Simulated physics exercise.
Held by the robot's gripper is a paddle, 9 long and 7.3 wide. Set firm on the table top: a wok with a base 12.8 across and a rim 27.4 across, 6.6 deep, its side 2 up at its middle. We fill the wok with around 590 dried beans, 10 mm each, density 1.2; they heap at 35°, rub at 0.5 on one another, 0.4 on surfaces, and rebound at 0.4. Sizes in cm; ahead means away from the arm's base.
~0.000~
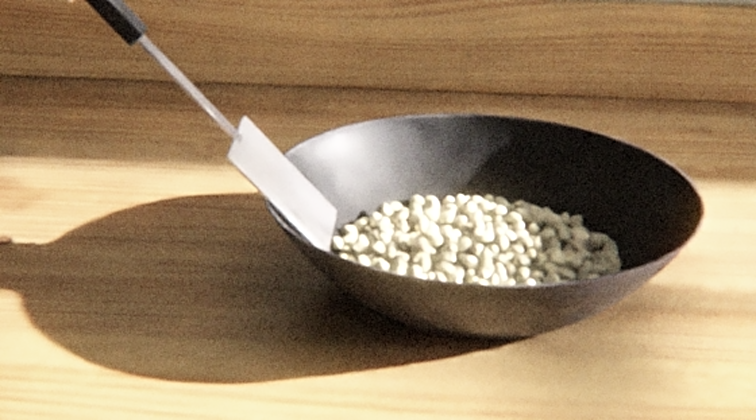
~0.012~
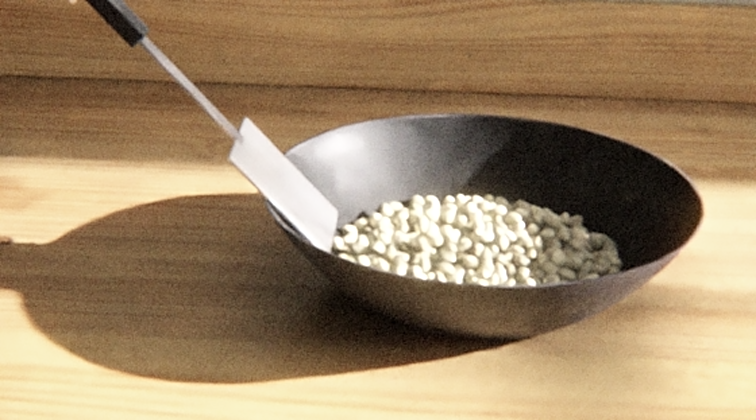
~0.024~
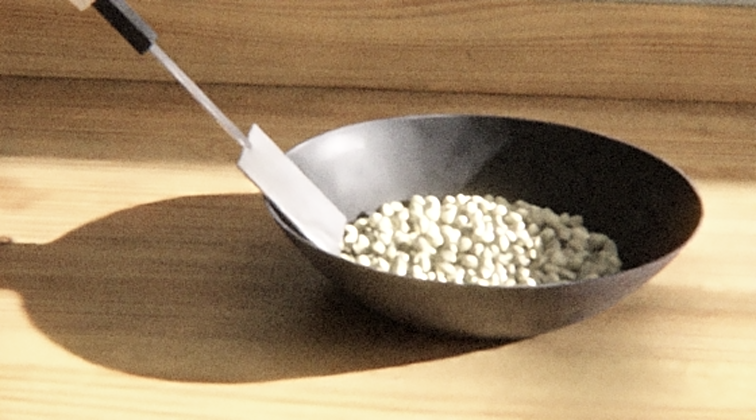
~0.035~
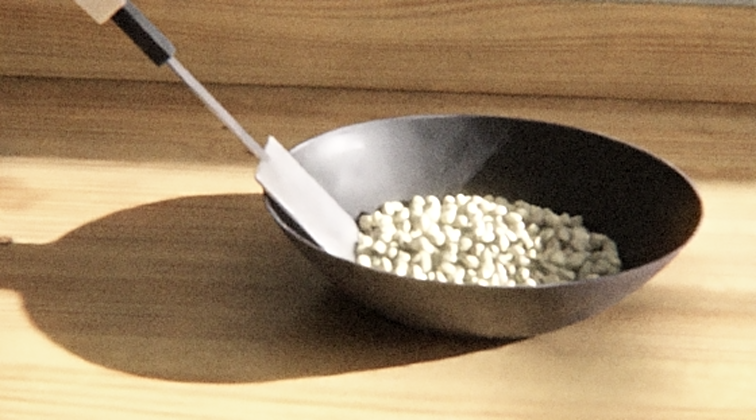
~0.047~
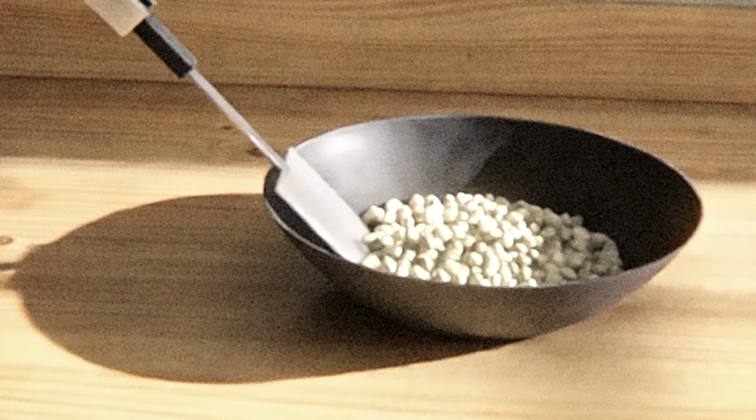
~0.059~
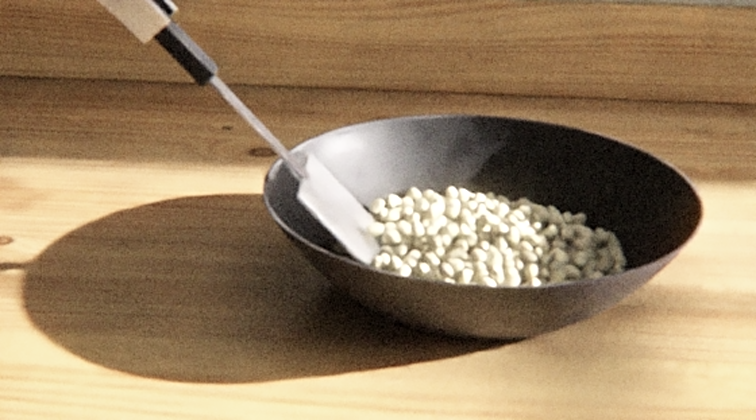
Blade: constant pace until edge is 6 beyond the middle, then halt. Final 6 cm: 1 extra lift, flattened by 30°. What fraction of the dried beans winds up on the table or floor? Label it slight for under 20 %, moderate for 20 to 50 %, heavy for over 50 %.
Label: Slight.
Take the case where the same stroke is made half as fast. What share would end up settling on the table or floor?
Approx. 0 per cent.
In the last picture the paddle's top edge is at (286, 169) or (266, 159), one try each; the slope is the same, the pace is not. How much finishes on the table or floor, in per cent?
Around 0 per cent, then around 0 per cent.
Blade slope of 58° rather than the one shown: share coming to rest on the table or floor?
I'd expect near 0 percent then.
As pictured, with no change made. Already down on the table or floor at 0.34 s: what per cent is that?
Roughly 0 per cent.
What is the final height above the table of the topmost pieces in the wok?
About 6.5 cm above the table.
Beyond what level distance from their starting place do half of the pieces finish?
Roughly 4 cm.
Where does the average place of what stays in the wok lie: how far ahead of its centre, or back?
About 4.5 cm ahead.
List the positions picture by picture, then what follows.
The first picture shows paddle top edge at (235, 136), sloping 47°; upper third of the load around (477, 251), from x 335 to 615, top at y 200; 593 in the wok.
The second picture shows paddle top edge at (237, 137), sloping 47°; upper third of the load around (477, 251), from x 335 to 615, top at y 200.
The third picture shows paddle top edge at (245, 144), sloping 47°; upper third of the load around (477, 251), from x 335 to 615, top at y 200.
The fourth picture shows paddle top edge at (262, 156), sloping 47°; upper third of the load around (476, 252), from x 340 to 615, top at y 200.
The fifth picture shows paddle top edge at (283, 167), sloping 47°; upper third of the load around (476, 247), from x 340 to 615, top at y 200.
The sixth picture shows paddle top edge at (303, 174), sloping 47°; upper third of the load around (479, 246), from x 340 to 620, top at y 195; 593 in the wok.
After 0.09 s, sloping 47°, highest piece 5 above the table; 593 in the wok.
After 0.12 s, sloping 37°, highest piece 8 above the table; 593 in the wok.
After 0.34 s, sloping 17°, highest piece 7 above the table; 589 in the wok, 4 on the table or floor.
After 1.39 s, sloping 17°, highest piece 7 above the table; 589 in the wok, 4 on the table or floor.
At rest, 589 in the wok, 4 on the table or floor. That is 1 % on the table or floor.
